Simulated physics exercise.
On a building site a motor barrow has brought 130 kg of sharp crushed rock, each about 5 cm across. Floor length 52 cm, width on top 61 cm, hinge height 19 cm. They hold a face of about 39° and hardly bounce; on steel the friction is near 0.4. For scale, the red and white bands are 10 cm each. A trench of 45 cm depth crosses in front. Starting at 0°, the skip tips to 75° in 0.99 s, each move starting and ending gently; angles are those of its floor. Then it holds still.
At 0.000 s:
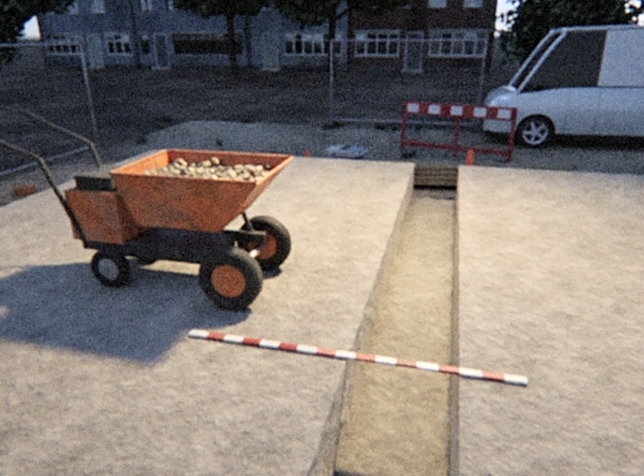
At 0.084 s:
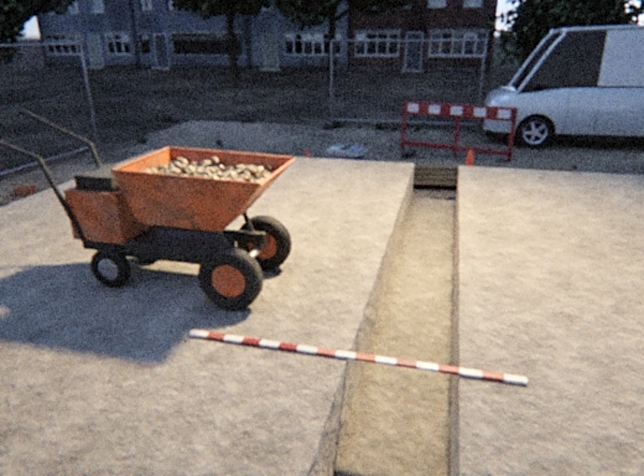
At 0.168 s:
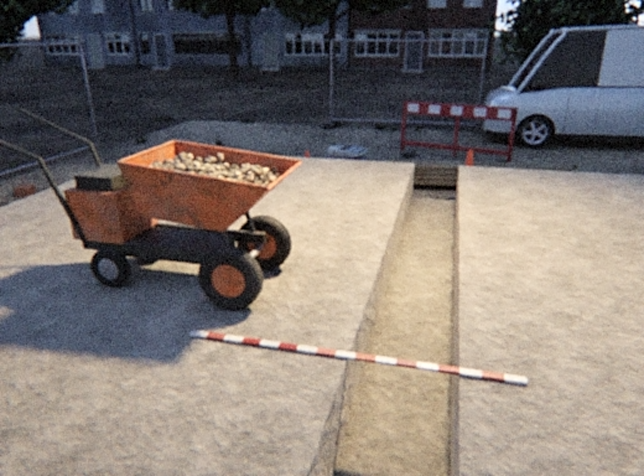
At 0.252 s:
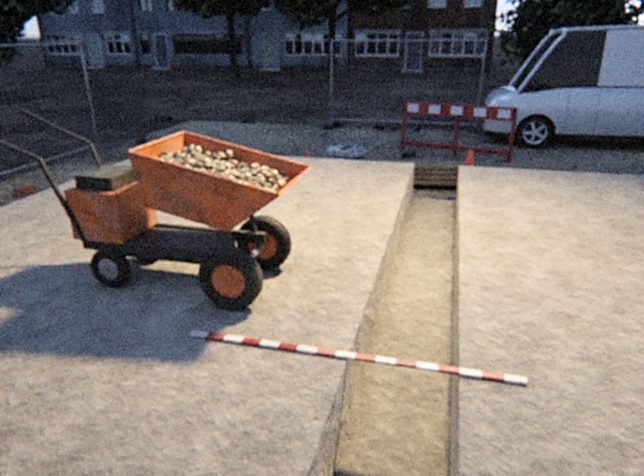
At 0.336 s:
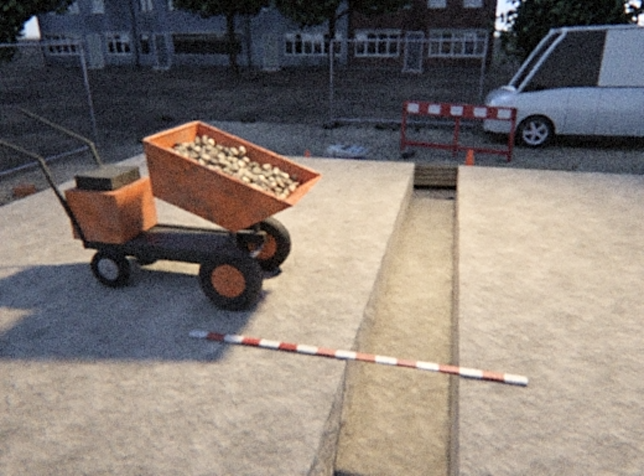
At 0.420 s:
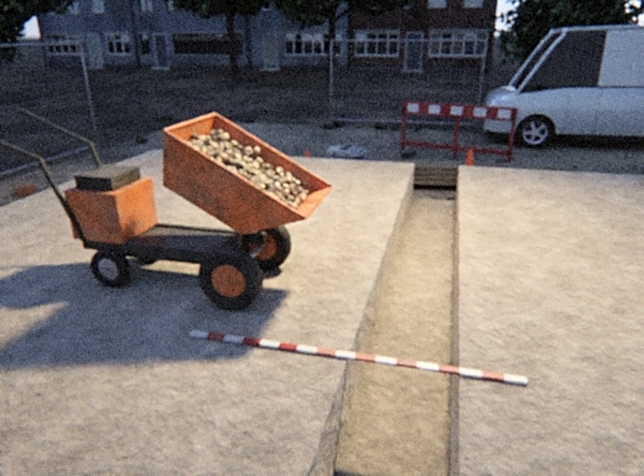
The clip opens on an orange motor barrow with a level skip full of broken stones, standing left of a narrow trench behind a red-and-white striped pole on the ground. The skip's left end then rises, slowly at first and then further, until its floor slopes clearly down to the right, the stones still inside.
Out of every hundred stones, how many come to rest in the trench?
Some 85 per cent of it.
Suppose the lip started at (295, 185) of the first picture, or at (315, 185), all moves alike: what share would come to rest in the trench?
First some 100, then 95 per cent.
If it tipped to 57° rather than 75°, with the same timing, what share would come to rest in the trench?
Then about 30 per cent.
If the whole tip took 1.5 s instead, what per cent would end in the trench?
It would be near 85 per cent.
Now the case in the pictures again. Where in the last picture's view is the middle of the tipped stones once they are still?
Around (406, 359).
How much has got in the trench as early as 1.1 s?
About 30 per cent by then.
After 0.7 s the floor is at 63°; 100 % in the skip; the foremost stones are at (340, 259).
After 1.1 s the floor is at 75°; 60 % in the skip, 8 % short of the trench, 32 % in the trench; the foremost stones are at (420, 362).
After 1.4 s the floor is at 75°; 22 % in the skip, 11 % short of the trench, 67 % in the trench; the foremost stones are at (450, 350).
After 3.4 s the floor is at 75°; 2 % in the skip, 13 % short of the trench, 85 % in the trench; the foremost stones are at (450, 367).
